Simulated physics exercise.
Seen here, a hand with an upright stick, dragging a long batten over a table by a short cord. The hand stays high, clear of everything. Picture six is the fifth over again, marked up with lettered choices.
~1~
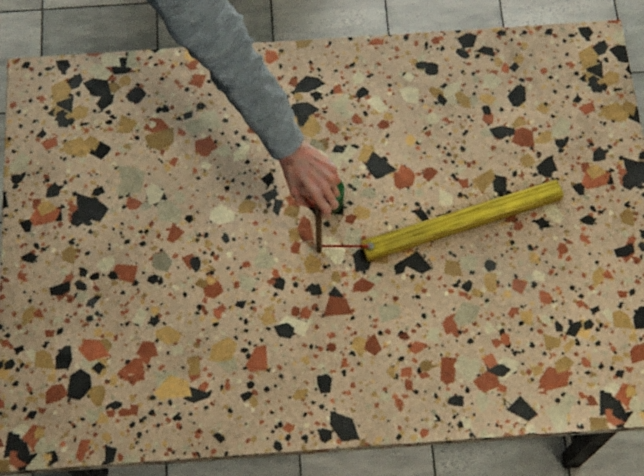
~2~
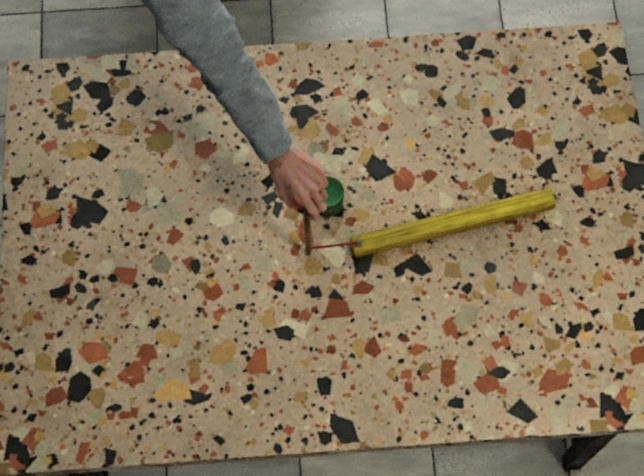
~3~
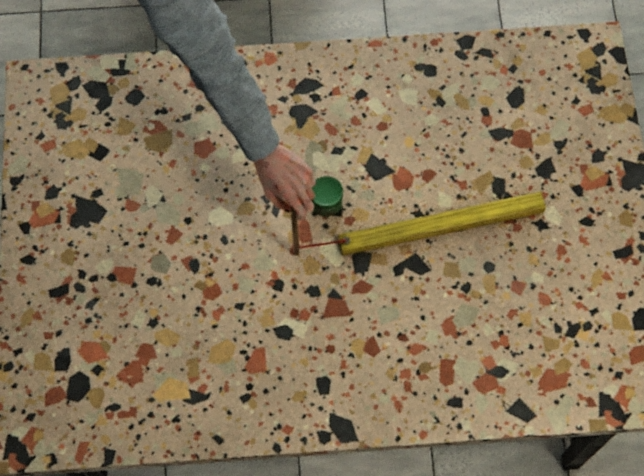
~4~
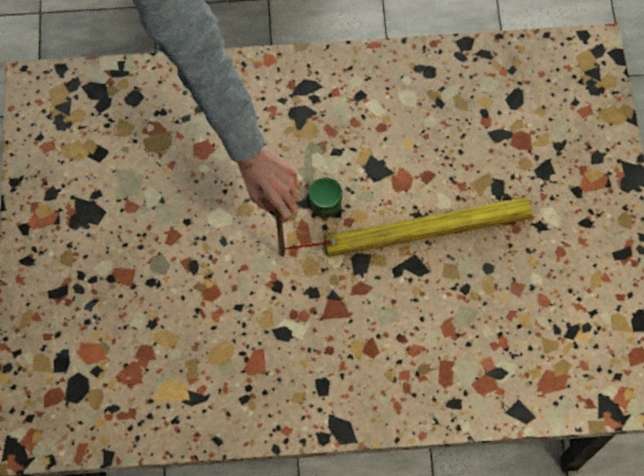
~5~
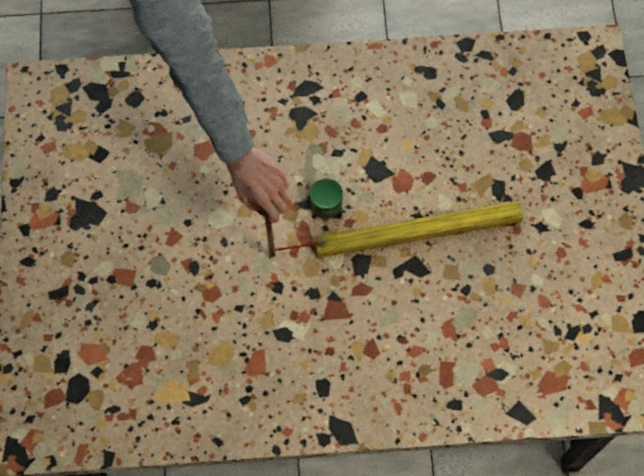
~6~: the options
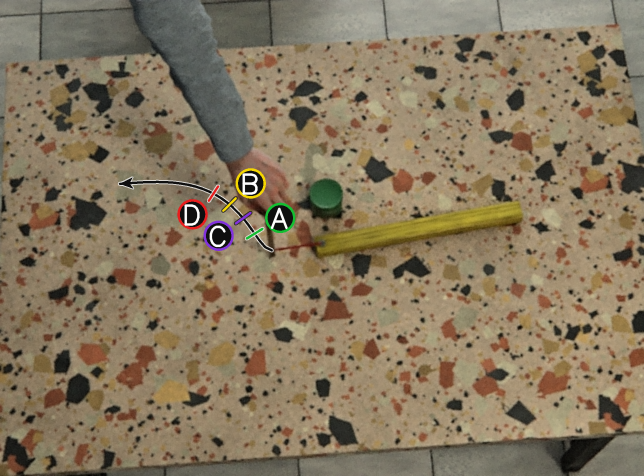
In this clip, a hand holding a small upright stick drags a long yellow batten by a short cord slowly leftward across a speckled table, while a green tub, at first hidden behind the hand, comes into view and stays still.
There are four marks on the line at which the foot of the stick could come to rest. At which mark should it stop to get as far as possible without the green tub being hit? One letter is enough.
It can go as far as C.
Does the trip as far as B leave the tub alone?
For that mark, no.
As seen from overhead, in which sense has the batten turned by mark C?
Clockwise.
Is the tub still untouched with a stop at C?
Yes.
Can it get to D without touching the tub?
For that mark, no.
On the marked copy, A at (254, 234); B at (229, 204); C at (243, 218); D at (214, 194); the route from (272, 250) via (209, 191) to (120, 184).
Taking C. A third of the way, foot of the stick (261, 242), middle of the batten (409, 228).
Two thirds of the way, foot of the stick (251, 229), middle of the batten (399, 227).
When it is over, foot of the stick (243, 219), middle of the batten (391, 225); nothing has been touched.
As for the rest, A is safe but short; B is too far, the tub has been hit; D is too far, the tub has been hit.
